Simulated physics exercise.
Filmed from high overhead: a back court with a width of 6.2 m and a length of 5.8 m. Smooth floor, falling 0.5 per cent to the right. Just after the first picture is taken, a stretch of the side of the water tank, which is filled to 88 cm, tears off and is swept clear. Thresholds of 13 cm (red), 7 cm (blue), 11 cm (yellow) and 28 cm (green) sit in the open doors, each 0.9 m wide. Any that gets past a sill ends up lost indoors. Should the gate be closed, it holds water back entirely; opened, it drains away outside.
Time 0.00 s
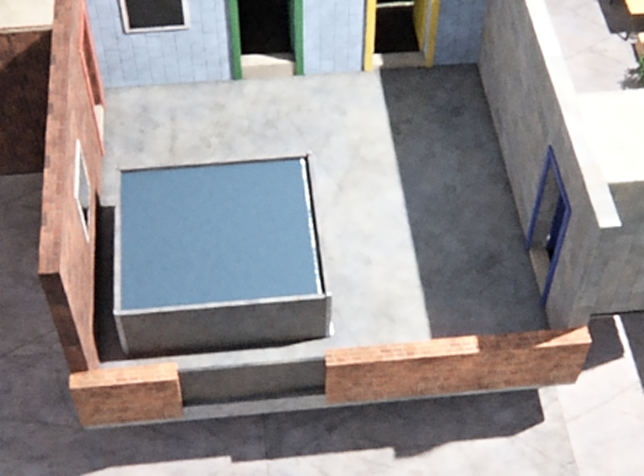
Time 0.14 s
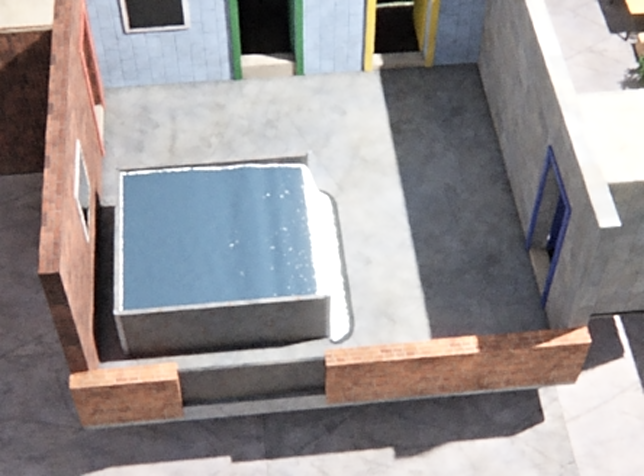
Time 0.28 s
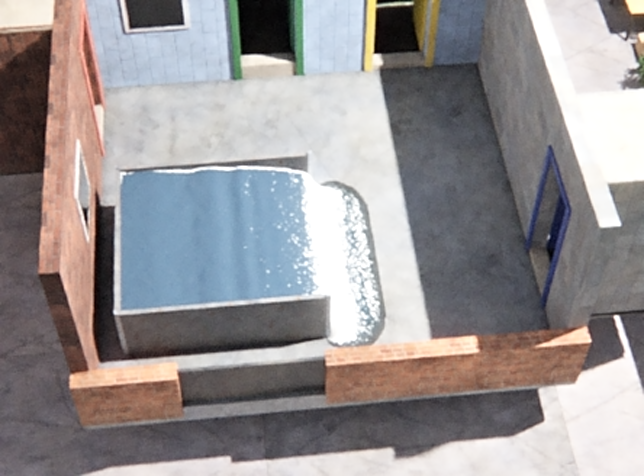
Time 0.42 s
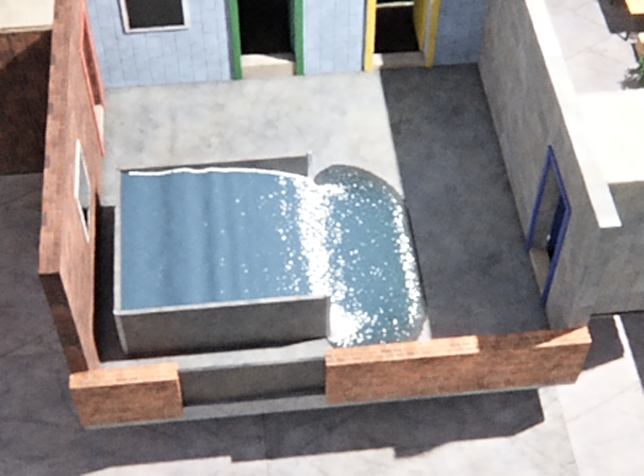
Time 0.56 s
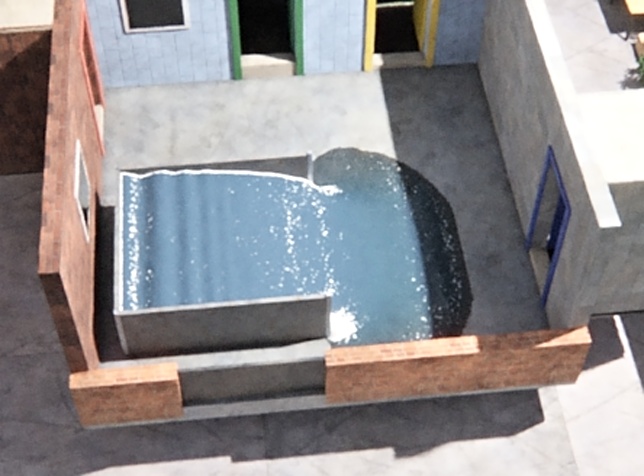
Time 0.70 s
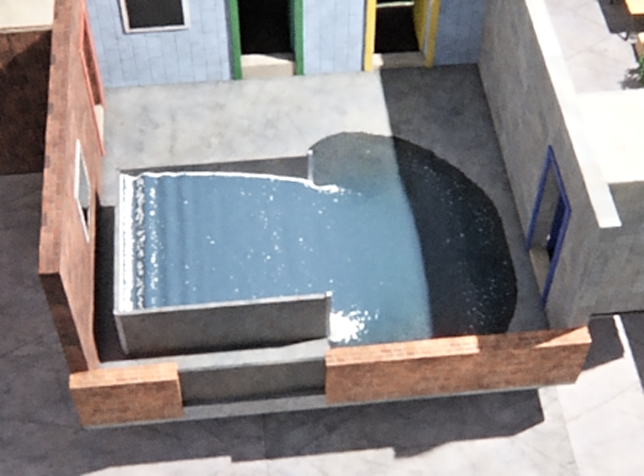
Water bursts from the right side of a grey-walled tank in a paved back court, viewed from high overhead by a still camera. The tank stands at left beside a red-brick wall, with green and yellow doorways behind, a blue one at right, and low brick walls in front. White foam spills out, then a rounded blue sheet spreads rightward into the shadow, darkening there as the tank's level drops slightly.
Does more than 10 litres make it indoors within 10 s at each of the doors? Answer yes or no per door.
Red door, yes; blue door, yes; yellow door, yes; green door, no.
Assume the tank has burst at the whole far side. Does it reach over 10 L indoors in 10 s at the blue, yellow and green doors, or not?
At blue the amount is higher than the mark, at yellow it is higher than the mark, and at green it is higher than the mark.
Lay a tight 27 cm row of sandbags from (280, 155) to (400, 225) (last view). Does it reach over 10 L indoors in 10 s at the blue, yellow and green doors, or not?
Note - blue: Limit exceeded; yellow: Limit exceeded; green: Limit held.
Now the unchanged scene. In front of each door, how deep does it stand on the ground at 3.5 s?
In cm: Red 0, blue 33, yellow 27, green 8.
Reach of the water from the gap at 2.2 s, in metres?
That comes to near 4.8 m out.
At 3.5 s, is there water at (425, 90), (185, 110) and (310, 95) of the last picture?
Listed in sequence, the spots are drenched, bone dry and drenched.
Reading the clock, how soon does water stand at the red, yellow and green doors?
Arrival times: Red 4.5 seconds, yellow 1.8 seconds, green 3.2 seconds.
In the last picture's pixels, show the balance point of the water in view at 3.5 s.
(390, 228).
After 1.4 s water covers 50 % of the floor and is deepest (54 cm) near (554, 359); red door not reached, blue door 20 cm at the sill, 141 L in, yellow door not reached, green door not reached.
After 2.2 s water covers 50 % of the floor and is deepest (57 cm) near (474, 66); red door not reached, blue door 51 cm at the sill, 456 L in, yellow door 7 cm at the sill, 0 L in, green door not reached.
After 3.5 s water covers 65 % of the floor and is deepest (43 cm) near (474, 66); red door not reached, blue door 33 cm at the sill, 880 L in, yellow door 27 cm at the sill, 58 L in, green door 8 cm at the sill, 0 L in.
After 6.0 s water covers 100 % of the floor and is deepest (27 cm) near (113, 397); red door 23 cm at the sill, 29 L in, blue door 16 cm at the sill, 1126 L in, yellow door 23 cm at the sill, 233 L in, green door 13 cm at the sill, 0 L in.
After 10.0 s water covers 100 % of the floor and is deepest (20 cm) near (102, 219); red door 18 cm at the sill, 113 L in, blue door 10 cm at the sill, 1187 L in, yellow door 11 cm at the sill, 305 L in, green door 10 cm at the sill, 0 L in.
